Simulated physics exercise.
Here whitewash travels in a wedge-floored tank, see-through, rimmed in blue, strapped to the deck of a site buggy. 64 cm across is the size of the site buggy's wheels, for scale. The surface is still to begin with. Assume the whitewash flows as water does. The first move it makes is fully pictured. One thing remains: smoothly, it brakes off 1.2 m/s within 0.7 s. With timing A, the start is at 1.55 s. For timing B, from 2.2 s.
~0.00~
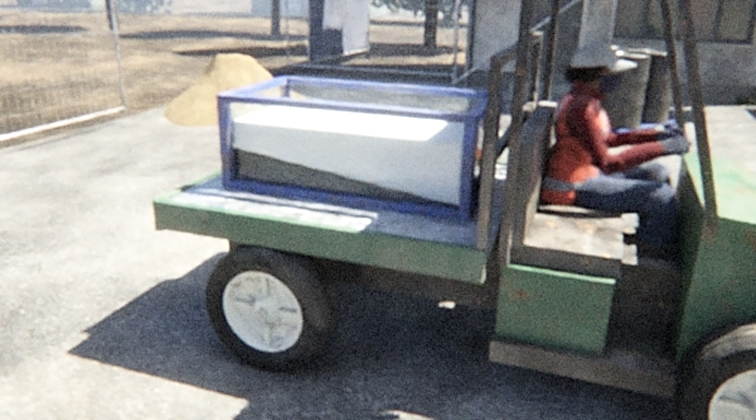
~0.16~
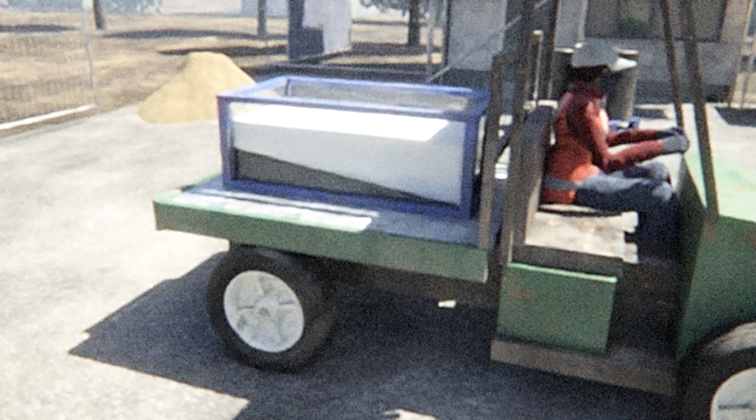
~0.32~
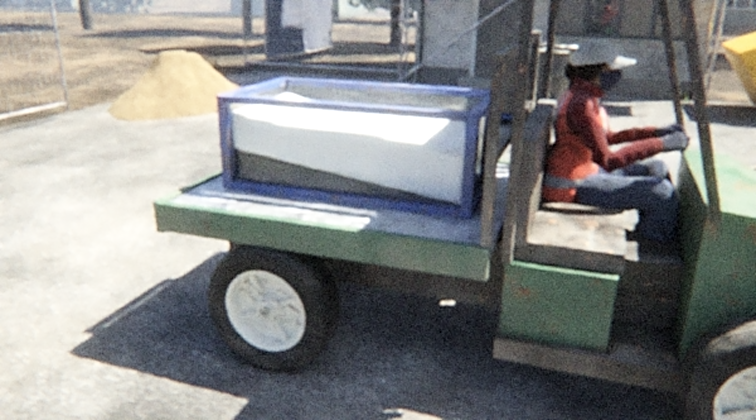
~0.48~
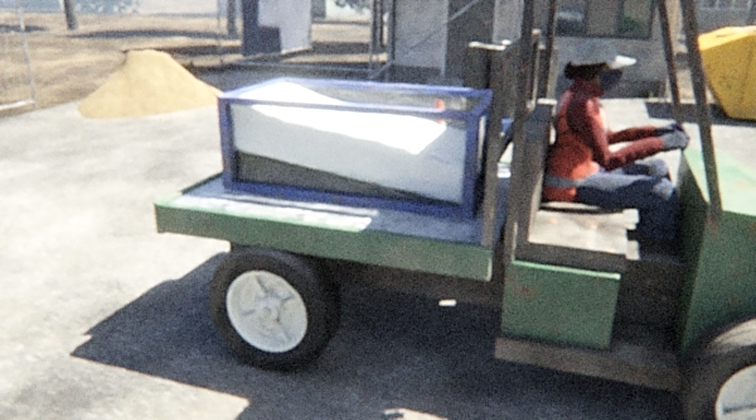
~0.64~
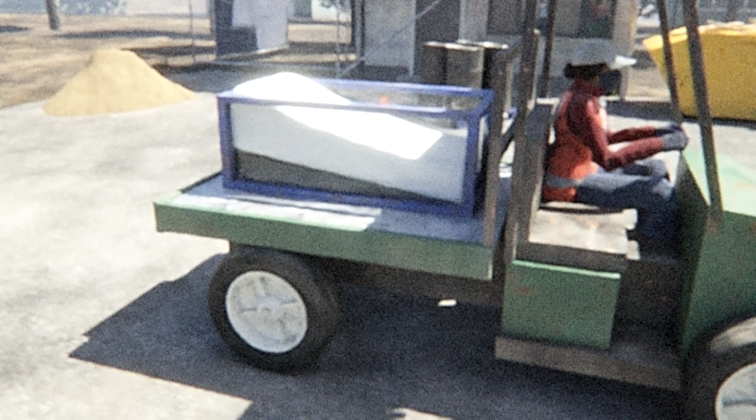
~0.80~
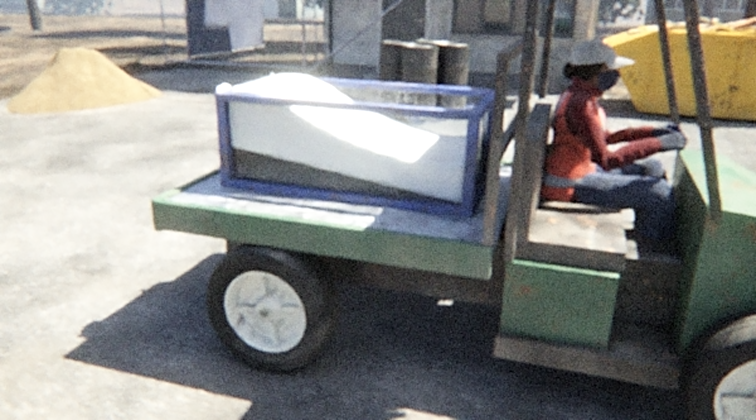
At first, a green flatbed truck with a seated driver in red carries a clear, blue-rimmed tank of white liquid lying fairly smooth. As the background slides left, the liquid sinks at the right end and climbs at the left, ending heaped steeply towards the back while the driver stays at the wheel.
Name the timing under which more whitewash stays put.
A.
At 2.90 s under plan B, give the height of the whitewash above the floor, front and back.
Measured: Front = 46 cm, back = 18 cm.
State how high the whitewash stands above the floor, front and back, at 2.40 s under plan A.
The front stands at 40 cm and the back at 24 cm.
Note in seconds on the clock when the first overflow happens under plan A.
That comes at some 1.1 s.
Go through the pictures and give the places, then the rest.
In the first frame, the whitewash reaches (453, 136) at the front end; it reaches (252, 117) at the back end; no slope yet; the front is on the right, levels are read along the near wall; a wheel hub at (258, 316).
In the second frame, the whitewash reaches (454, 135) at the front end; it reaches (252, 117) at the back end; no slope yet.
In the third frame, the whitewash reaches (453, 146) at the front end; it reaches (252, 109) at the back end; it is heaped 5° towards the back.
In the fourth frame, the whitewash reaches (454, 157) at the front end; it reaches (251, 95) at the back end; it is heaped 12° towards the back.
In the fifth frame, the whitewash reaches (454, 162) at the front end; it reaches (250, 78) at the back end; it is heaped 18° towards the back.
In the sixth frame, the whitewash reaches (453, 161) at the front end; it reaches (249, 80) at the back end; it is heaped 17° towards the back; a wheel hub at (260, 317).
For plan A, By 2.40 s it stands 23 cm high behind and 39 cm in front; 2 per cent has gone mostly over the front, some over the back.
For plan A, By 5.24 s 3 per cent has gone over the front, 4 of 166 litres.
For plan B, By 2.90 s it stands 19 cm high behind and 47 cm in front; 2 per cent has gone mostly over the front, some over the back.
For plan B, By 5.89 s 7 per cent has gone over the front and the back, 11 of 166 litres.
